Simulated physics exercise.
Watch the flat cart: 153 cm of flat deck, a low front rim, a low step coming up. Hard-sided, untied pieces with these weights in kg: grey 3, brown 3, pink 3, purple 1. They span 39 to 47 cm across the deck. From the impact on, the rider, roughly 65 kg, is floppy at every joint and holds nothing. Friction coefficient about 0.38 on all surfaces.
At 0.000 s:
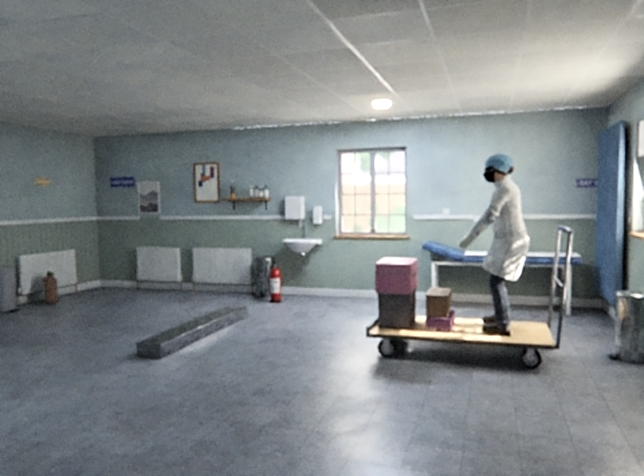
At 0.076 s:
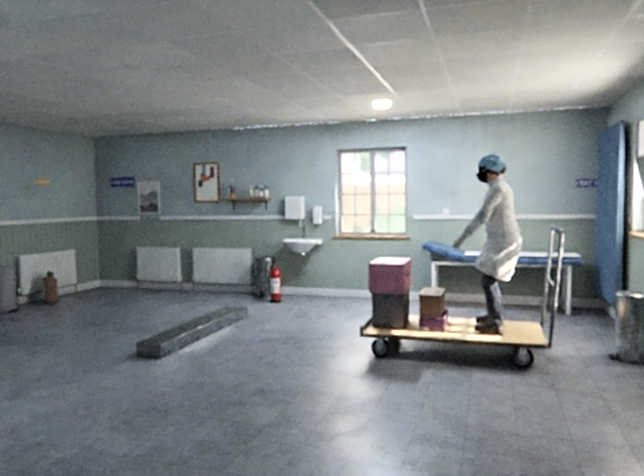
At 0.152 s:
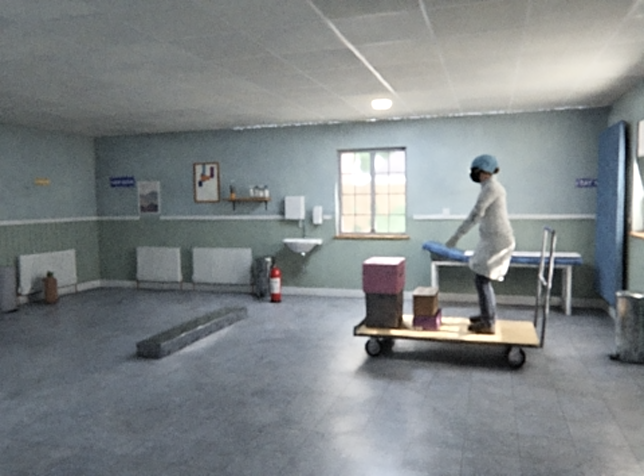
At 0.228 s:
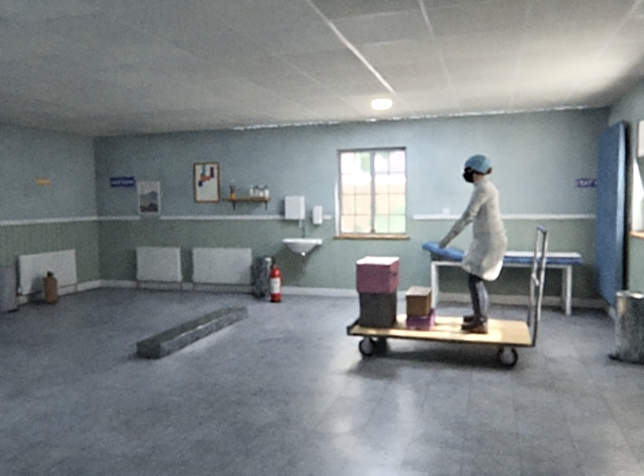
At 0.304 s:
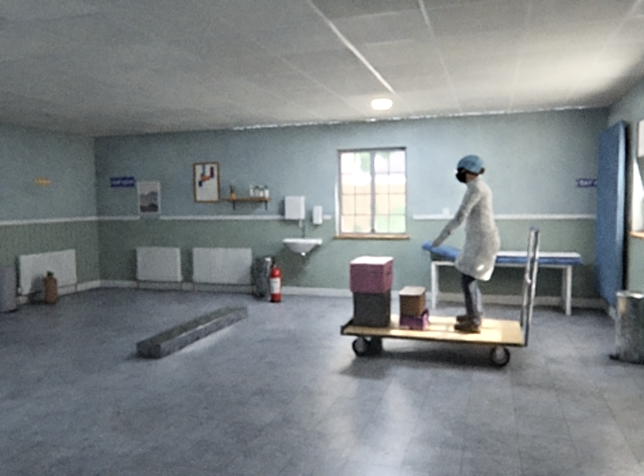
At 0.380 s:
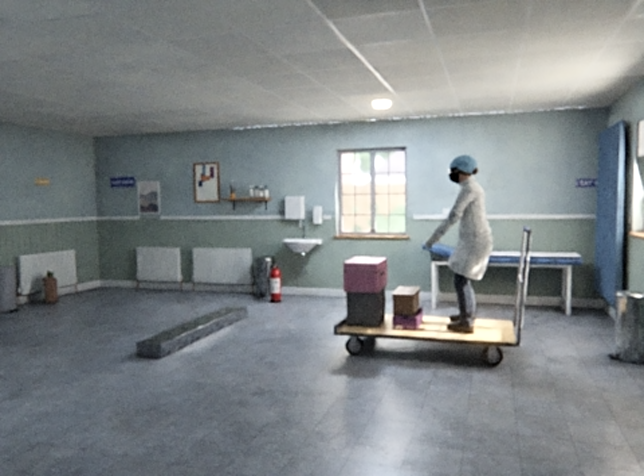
A person in a white coat, blue cap and dark mask stood on a flat cart behind stacked boxes, one arm held forward, as the cart rolled slowly left across a clinic-like room.
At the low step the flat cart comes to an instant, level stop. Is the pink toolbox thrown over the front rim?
At this pace the pink toolbox stays on.
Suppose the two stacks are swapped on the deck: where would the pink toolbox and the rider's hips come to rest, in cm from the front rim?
Then pink 10 behind, hips 90 behind.
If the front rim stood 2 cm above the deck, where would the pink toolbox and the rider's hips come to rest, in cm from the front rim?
In that case pink 10 behind, hips 100 behind.
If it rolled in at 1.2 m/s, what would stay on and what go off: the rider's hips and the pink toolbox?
In that case hips on, pink off.
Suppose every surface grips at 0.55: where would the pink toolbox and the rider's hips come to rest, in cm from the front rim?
Then pink 10 behind, hips 100 behind.
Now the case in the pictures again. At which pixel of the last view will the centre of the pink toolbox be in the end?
At about (209, 269).
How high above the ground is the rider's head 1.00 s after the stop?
Some 60 cm up.
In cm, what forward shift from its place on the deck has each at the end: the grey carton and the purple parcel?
About: Grey 5, purple 15.
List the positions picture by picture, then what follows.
In the first frame, pink toolbox (397, 275), hips (511, 241), rim corner (368, 333); 0 cm covered, 188 to go.
In the second frame, pink toolbox (391, 275), hips (504, 240), rim corner (361, 333); 6 cm covered, 182 to go.
In the third frame, pink toolbox (384, 275), hips (497, 240), rim corner (354, 332); 12 cm covered, 176 to go.
In the fourth frame, pink toolbox (378, 275), hips (490, 240), rim corner (348, 332); 18 cm covered, 170 to go.
In the fifth frame, pink toolbox (372, 274), hips (483, 240), rim corner (341, 331); 24 cm covered, 164 to go.
In the sixth frame, pink toolbox (366, 274), hips (476, 240), rim corner (335, 331); 30 cm covered, 158 to go. Speed about 0.8 m/s.
Impact comes at 2.37 s.
After 2.62 s the pink toolbox is 11 cm behind the rim, tilted 0°, near (211, 270) in the last picture's view.
After 2.92 s the pink toolbox is 11 cm behind the rim, tilted 0°, near (211, 270) in the last picture's view.
After 3.37 s the pink toolbox is 9 cm behind the rim, tilted 5°, near (209, 269) in the last picture's view.
Final state at 4.6 s, nothing is past the rim; behind it, grey carton, brown tote, pink toolbox, purple parcel and the rider's hips.
